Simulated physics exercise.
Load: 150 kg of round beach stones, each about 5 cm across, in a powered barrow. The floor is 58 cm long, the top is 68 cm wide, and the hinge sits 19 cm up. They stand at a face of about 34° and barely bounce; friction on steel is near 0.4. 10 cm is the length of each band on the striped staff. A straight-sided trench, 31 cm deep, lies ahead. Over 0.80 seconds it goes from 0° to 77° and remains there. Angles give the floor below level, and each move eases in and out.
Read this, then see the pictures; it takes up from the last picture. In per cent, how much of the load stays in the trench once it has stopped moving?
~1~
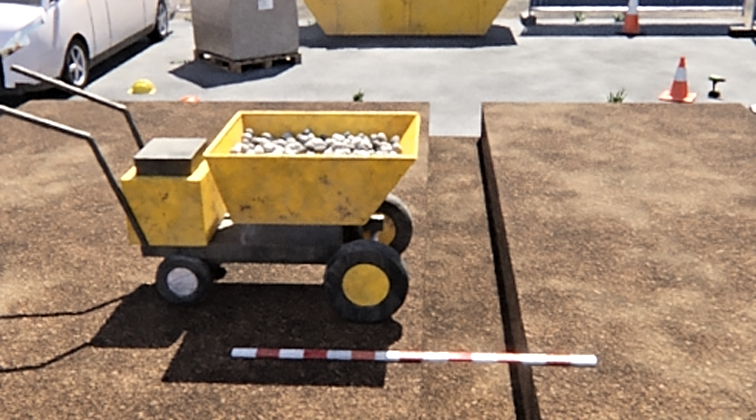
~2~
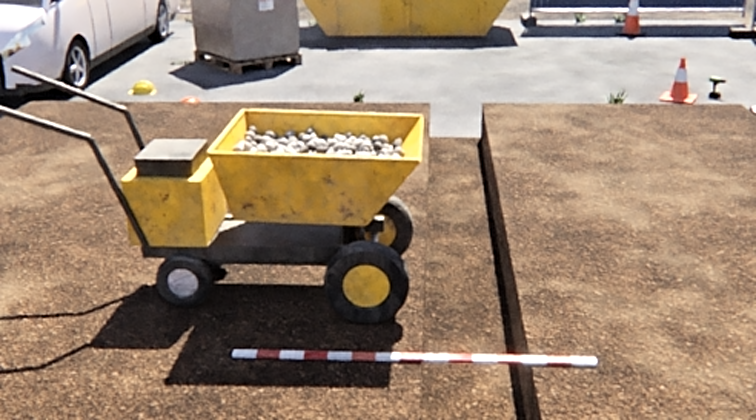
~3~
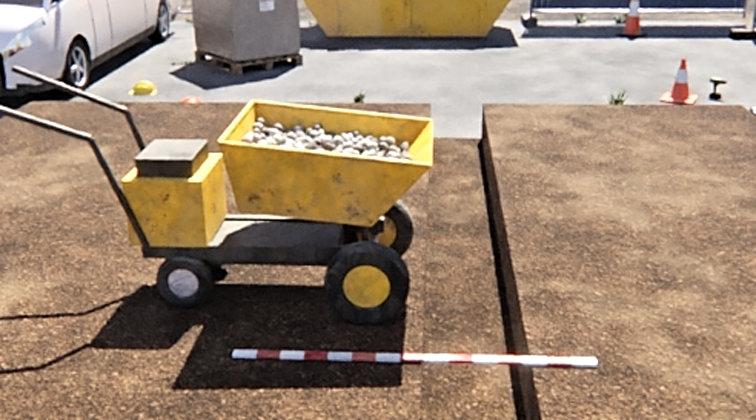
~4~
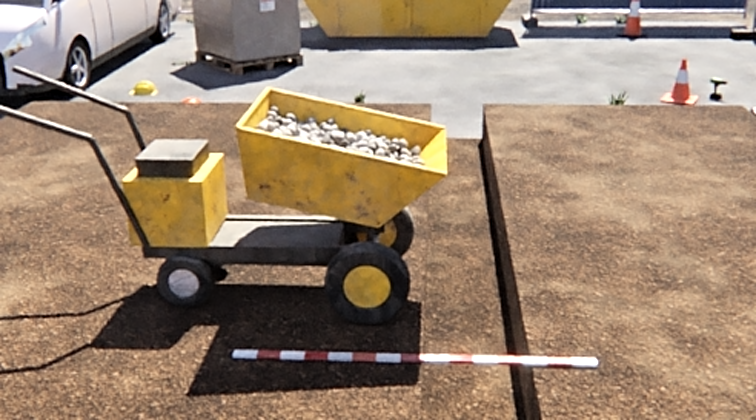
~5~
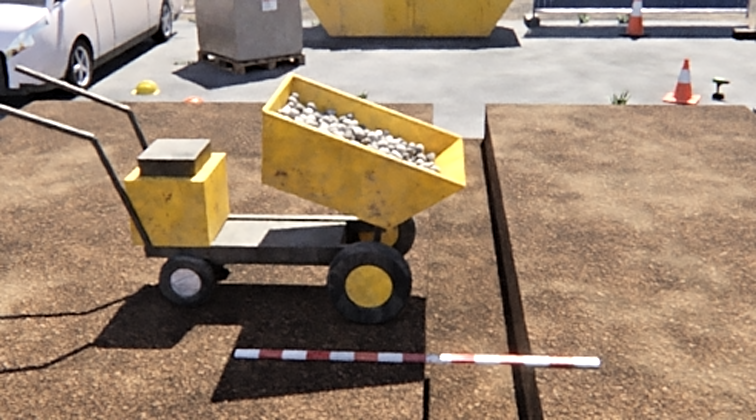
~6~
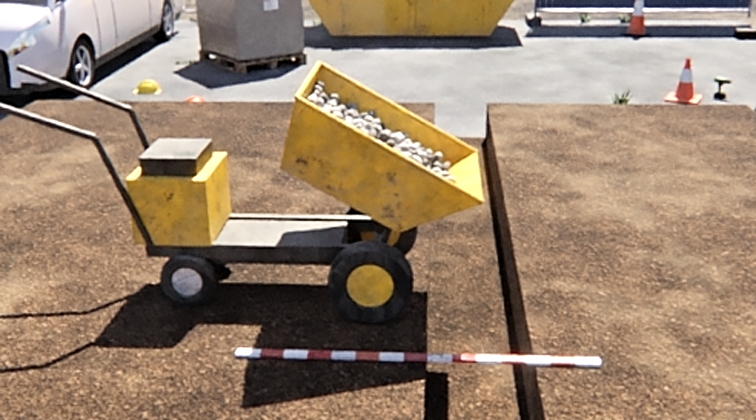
I would say about 24 per cent.
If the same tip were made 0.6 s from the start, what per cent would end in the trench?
Something close to 20 per cent.
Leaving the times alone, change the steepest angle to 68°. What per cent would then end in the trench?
Roughly 30% would end there.
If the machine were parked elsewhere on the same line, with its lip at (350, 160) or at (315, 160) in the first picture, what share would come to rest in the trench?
Estimates: 90 % then 100 %.
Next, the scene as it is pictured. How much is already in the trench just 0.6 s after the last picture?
Some 5 per cent.
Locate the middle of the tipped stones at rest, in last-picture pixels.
Look at roughly (577, 289).
Then, 0.3 s after the last picture the floor is at 65°, 100 % in the tray; the foremost stones are at (504, 237).
Then, 0.6 s after the last picture the floor is at 77°, 57 % in the tray, 3 % in the trench, 41 % past the trench; the foremost stones are at (620, 295).
Then, 0.9 s after the last picture the floor is at 77°, 13 % in the tray, 11 % in the trench, 76 % past the trench; the foremost stones are past the picture's edge.
Then, 2.9 s after the last picture the floor is at 77°, 0 % in the tray, 24 % in the trench, 76 % past the trench; the foremost stones are past the picture's edge.
